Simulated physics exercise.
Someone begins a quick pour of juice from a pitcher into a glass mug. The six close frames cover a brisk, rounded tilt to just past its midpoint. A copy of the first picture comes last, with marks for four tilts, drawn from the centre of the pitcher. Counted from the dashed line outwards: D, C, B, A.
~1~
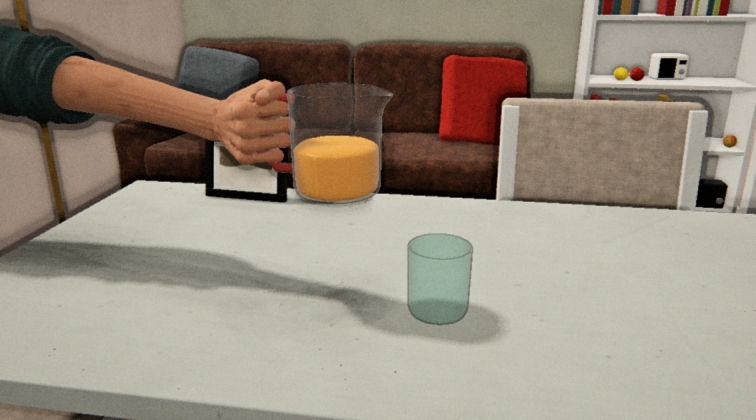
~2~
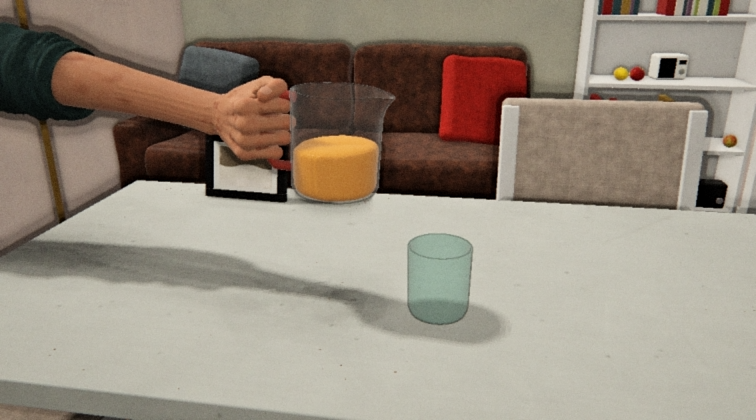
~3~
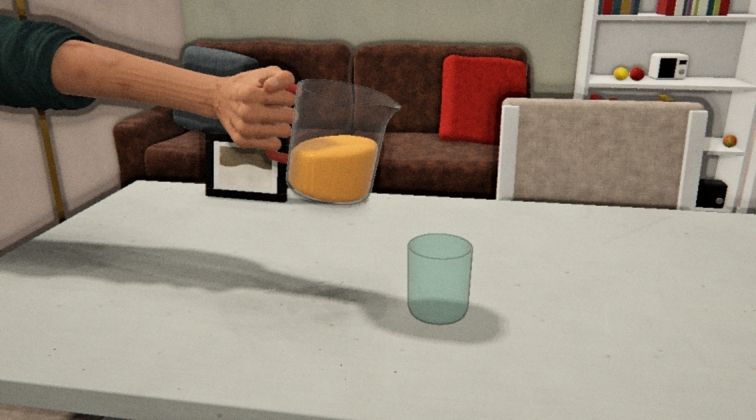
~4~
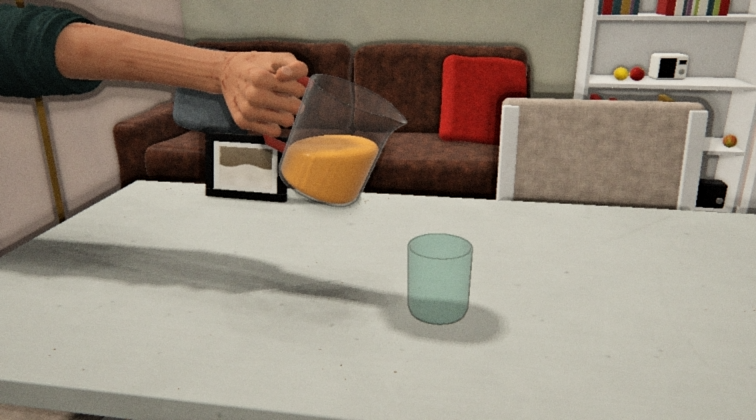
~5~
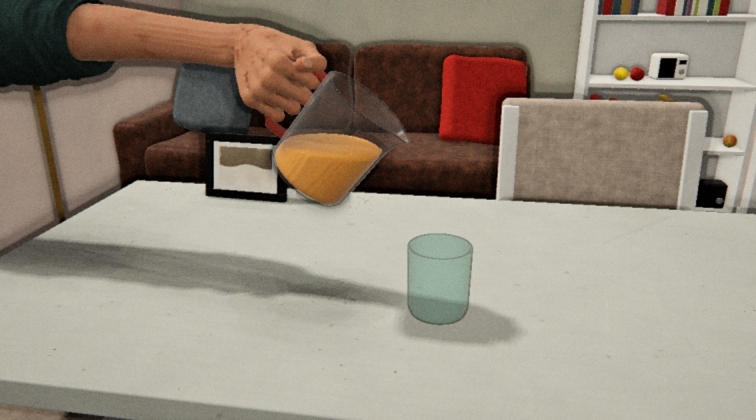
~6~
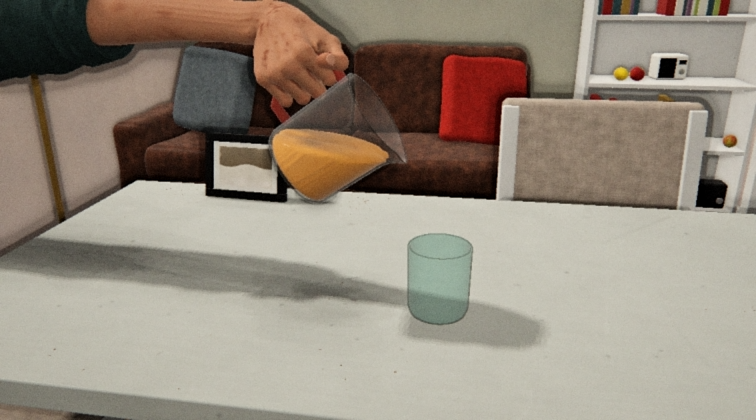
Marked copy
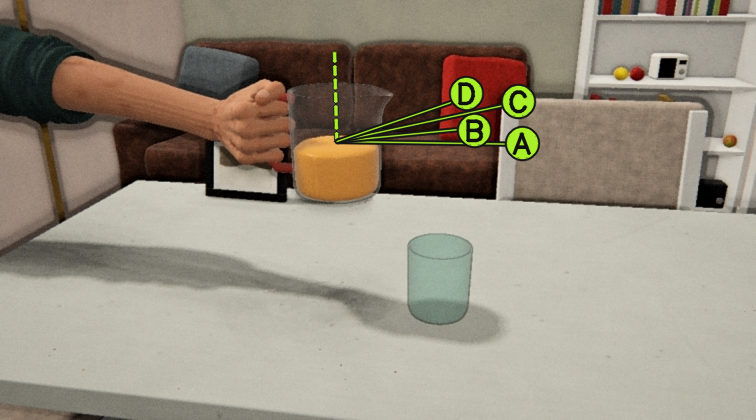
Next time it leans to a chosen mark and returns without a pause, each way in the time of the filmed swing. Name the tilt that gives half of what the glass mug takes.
Take C.
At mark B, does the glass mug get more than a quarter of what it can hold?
Yes, it does.
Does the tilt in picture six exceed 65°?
No.
In lime, A at (505, 144); B at (456, 129); C at (502, 105); D at (451, 102).
With A, the glass mug ends with about 76 % of what it can hold; 6 % of the juice is spilt.
With B, the glass mug ends with about 62 % of what it can hold; 6 % of the juice is spilt.
With C, the glass mug ends with about 49 % of what it can hold; 3 % of the juice is spilt.
With D, the glass mug ends with about 36 % of what it can hold.
